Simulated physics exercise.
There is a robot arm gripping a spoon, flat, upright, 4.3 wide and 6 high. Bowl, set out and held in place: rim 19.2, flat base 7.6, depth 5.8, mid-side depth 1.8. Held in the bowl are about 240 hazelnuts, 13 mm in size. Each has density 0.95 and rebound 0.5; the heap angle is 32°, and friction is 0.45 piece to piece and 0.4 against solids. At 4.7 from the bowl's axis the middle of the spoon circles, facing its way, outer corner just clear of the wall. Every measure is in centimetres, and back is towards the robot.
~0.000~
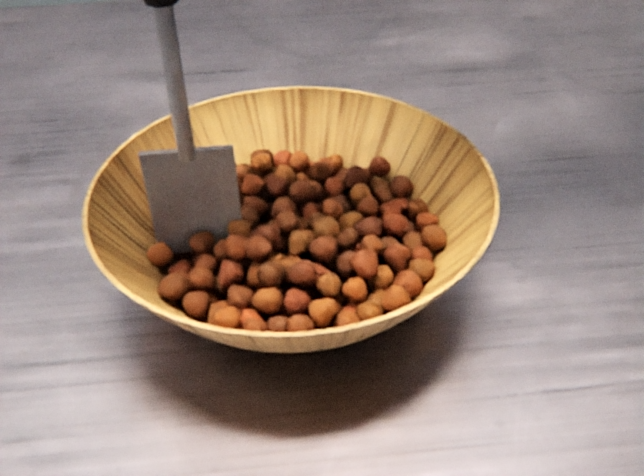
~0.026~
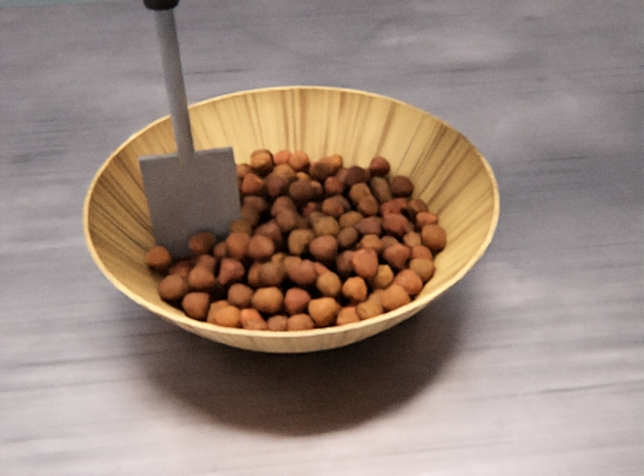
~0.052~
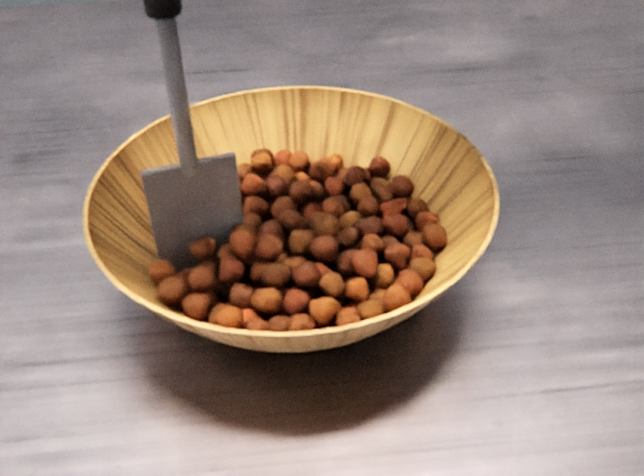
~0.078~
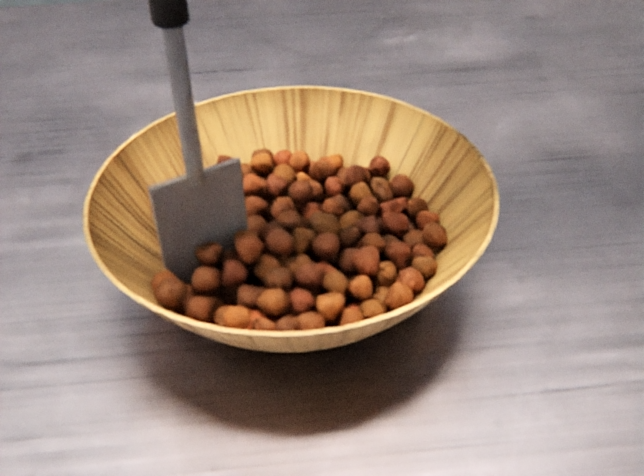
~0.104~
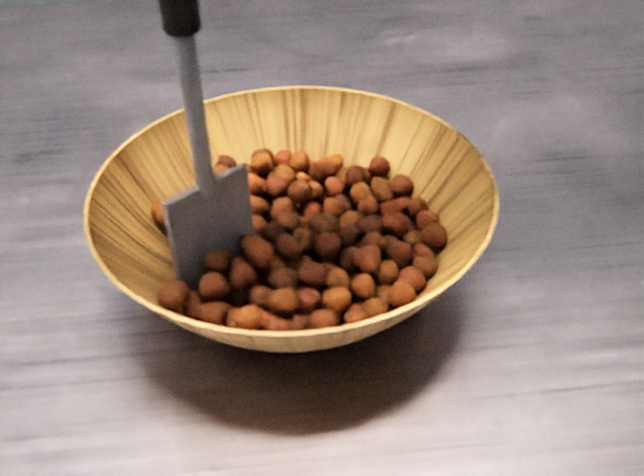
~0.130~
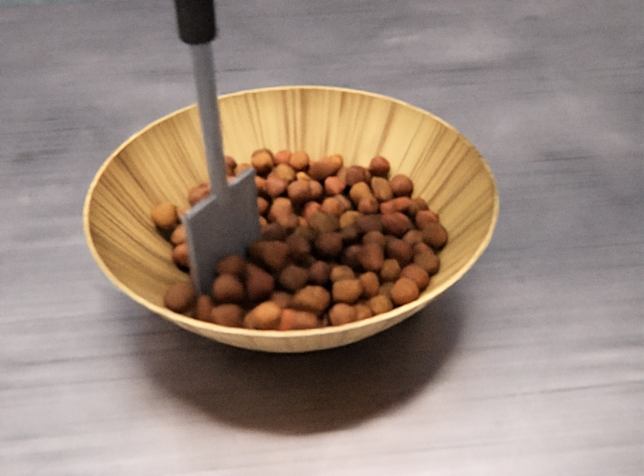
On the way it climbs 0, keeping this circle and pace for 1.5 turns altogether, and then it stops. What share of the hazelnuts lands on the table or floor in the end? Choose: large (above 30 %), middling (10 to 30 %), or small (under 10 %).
Middling.
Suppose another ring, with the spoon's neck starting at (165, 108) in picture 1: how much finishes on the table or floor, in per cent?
Roughly 15 per cent.
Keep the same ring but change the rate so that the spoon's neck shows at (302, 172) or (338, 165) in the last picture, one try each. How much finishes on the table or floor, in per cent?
Near 45 in a hundred for the first and near 55 in a hundred for the second.
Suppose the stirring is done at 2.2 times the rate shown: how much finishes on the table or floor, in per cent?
It would come to around 55 percent.
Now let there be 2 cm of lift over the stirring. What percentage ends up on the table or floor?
Around 5 %.
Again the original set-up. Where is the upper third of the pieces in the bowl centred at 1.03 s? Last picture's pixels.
The centre lies near (331, 293) in the last picture.
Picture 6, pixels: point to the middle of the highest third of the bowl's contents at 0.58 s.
Roughly pixel (283, 128).
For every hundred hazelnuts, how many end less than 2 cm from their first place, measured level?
Roughly 10 percent of the load.
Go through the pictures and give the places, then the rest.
In the first frame, the spoon neck at (182, 121), 0° round; upper third of the load around (297, 229), from x 160 to 435, top at y 160; 238 in the bowl.
In the second frame, the spoon neck at (182, 124), 4° round; upper third of the load around (297, 230), from x 160 to 435, top at y 160.
In the third frame, the spoon neck at (184, 134), 14° round; upper third of the load around (297, 236), from x 165 to 435, top at y 160.
In the fourth frame, the spoon neck at (191, 144), 25° round; upper third of the load around (298, 241), from x 165 to 435, top at y 160.
In the fifth frame, the spoon neck at (201, 154), 36° round; upper third of the load around (290, 244), from x 165 to 435, top at y 160.
In the sixth frame, the spoon neck at (216, 162), 48° round; upper third of the load around (300, 253), from x 165 to 435, top at y 160; 238 in the bowl.
After 0.58 s, 241° round, highest piece 8 above the table; 227 in the bowl, 9 on the table or floor, 2 in flight or on the tool.
After 1.03 s, 75° round, highest piece 8 above the table; 210 in the bowl, 25 on the table or floor, 3 in flight or on the tool.
After 1.45 s, 180° round, highest piece 7 above the table; 197 in the bowl, 41 on the table or floor.
After 2.15 s, 180° round, highest piece 7 above the table; 197 in the bowl, 41 on the table or floor.
In the end, 197 in the bowl, 41 on the table or floor. That is 17 % on the table or floor.
